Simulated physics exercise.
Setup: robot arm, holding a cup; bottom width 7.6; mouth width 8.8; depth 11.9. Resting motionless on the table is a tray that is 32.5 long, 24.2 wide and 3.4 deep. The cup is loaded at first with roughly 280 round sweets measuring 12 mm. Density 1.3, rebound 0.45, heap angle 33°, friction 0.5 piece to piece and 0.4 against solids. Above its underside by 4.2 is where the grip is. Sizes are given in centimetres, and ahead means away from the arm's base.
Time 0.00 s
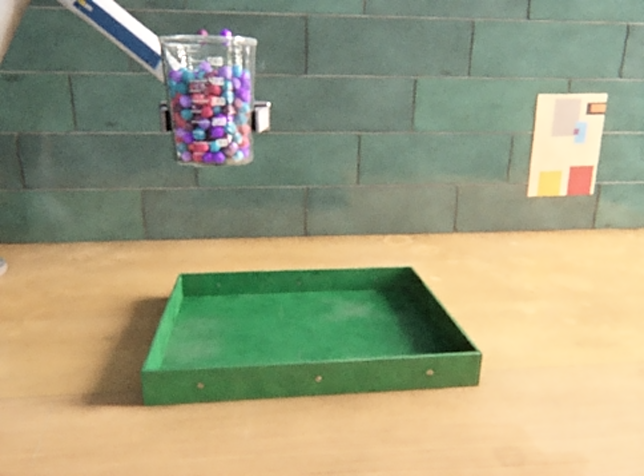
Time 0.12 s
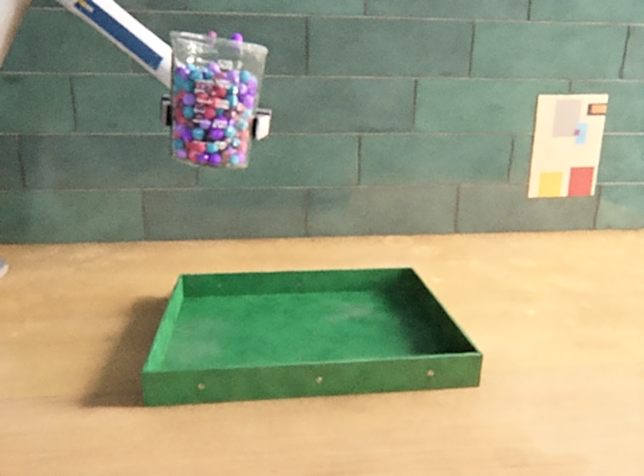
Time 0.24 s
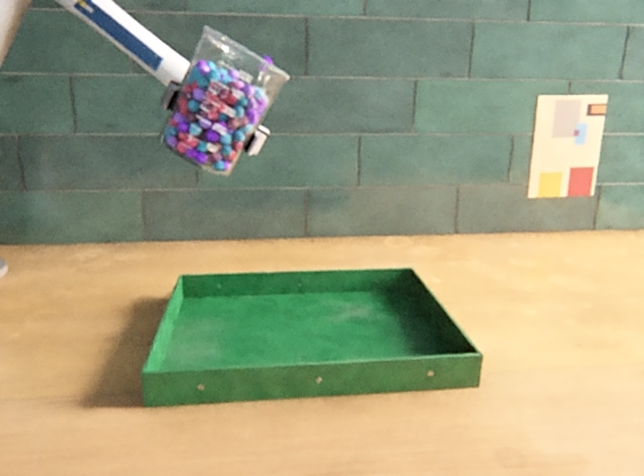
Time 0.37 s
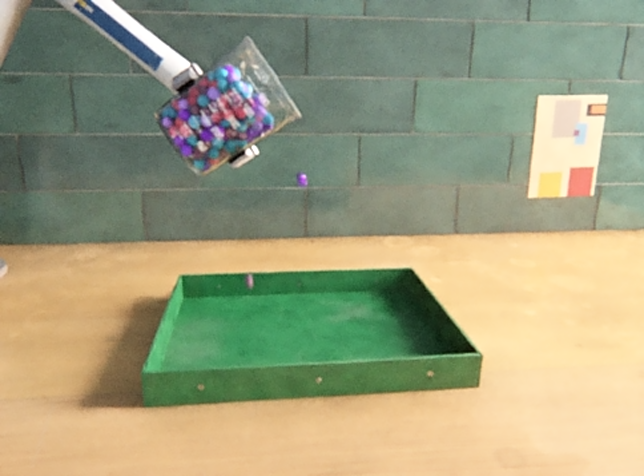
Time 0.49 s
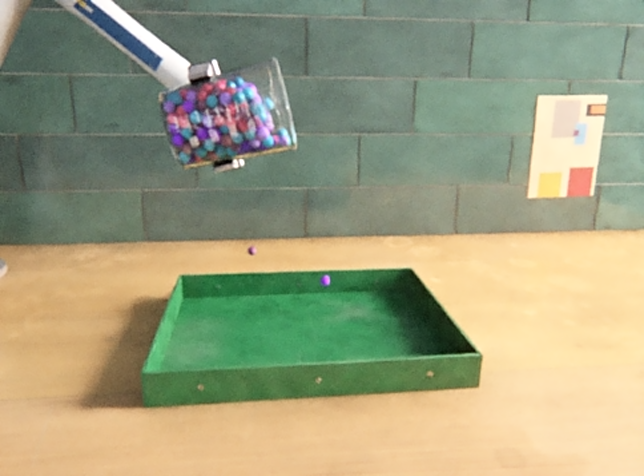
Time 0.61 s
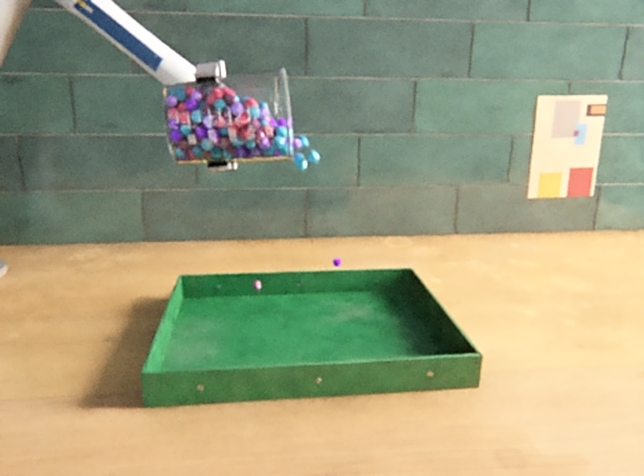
A robot arm holding a clear cup packed with small colourful sweets tilted it to the right until it lay nearly sideways, and a few sweets dropped out above the green tray on the table.
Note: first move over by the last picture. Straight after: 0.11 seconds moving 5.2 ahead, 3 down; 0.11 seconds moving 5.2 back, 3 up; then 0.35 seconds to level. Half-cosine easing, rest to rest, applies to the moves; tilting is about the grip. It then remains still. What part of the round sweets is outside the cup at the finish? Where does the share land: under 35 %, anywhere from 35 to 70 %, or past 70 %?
It lands anywhere from 35 to 70 %.
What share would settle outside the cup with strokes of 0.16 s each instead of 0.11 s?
Estimate: Close to 40 percent.
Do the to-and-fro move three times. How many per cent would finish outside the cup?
That would give close to 70 percent.
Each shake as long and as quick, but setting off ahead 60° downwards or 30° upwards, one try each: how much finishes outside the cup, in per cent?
I'd say close to 25 percent for the first and close to 100 percent for the second.
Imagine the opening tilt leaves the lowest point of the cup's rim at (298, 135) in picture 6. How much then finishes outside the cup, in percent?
20 percent or so.
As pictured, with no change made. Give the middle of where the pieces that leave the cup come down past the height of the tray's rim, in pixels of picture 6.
(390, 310).
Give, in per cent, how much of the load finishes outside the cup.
The share comes to around 45 per cent.
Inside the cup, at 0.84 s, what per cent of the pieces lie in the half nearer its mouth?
Around 65 percent.
After 0.84 s, tilted 85° forward, highest piece 27 above the table; 185 in the cup, 8 in the tray, 83 in flight or on a rim.
After 1.07 s, tilted 20° forward, highest piece 32 above the table; 145 in the cup, 101 in the tray, 19 on the table or floor, 11 in flight or on a rim.
After 1.38 s, level, highest piece 28 above the table; 145 in the cup, 108 in the tray, 23 on the table or floor.
After 2.43 s, level, highest piece 28 above the table; 145 in the cup, 108 in the tray, 23 on the table or floor.
At rest, 145 in the cup, 108 in the tray, 23 on the table or floor. That is 47 % outside the cup.
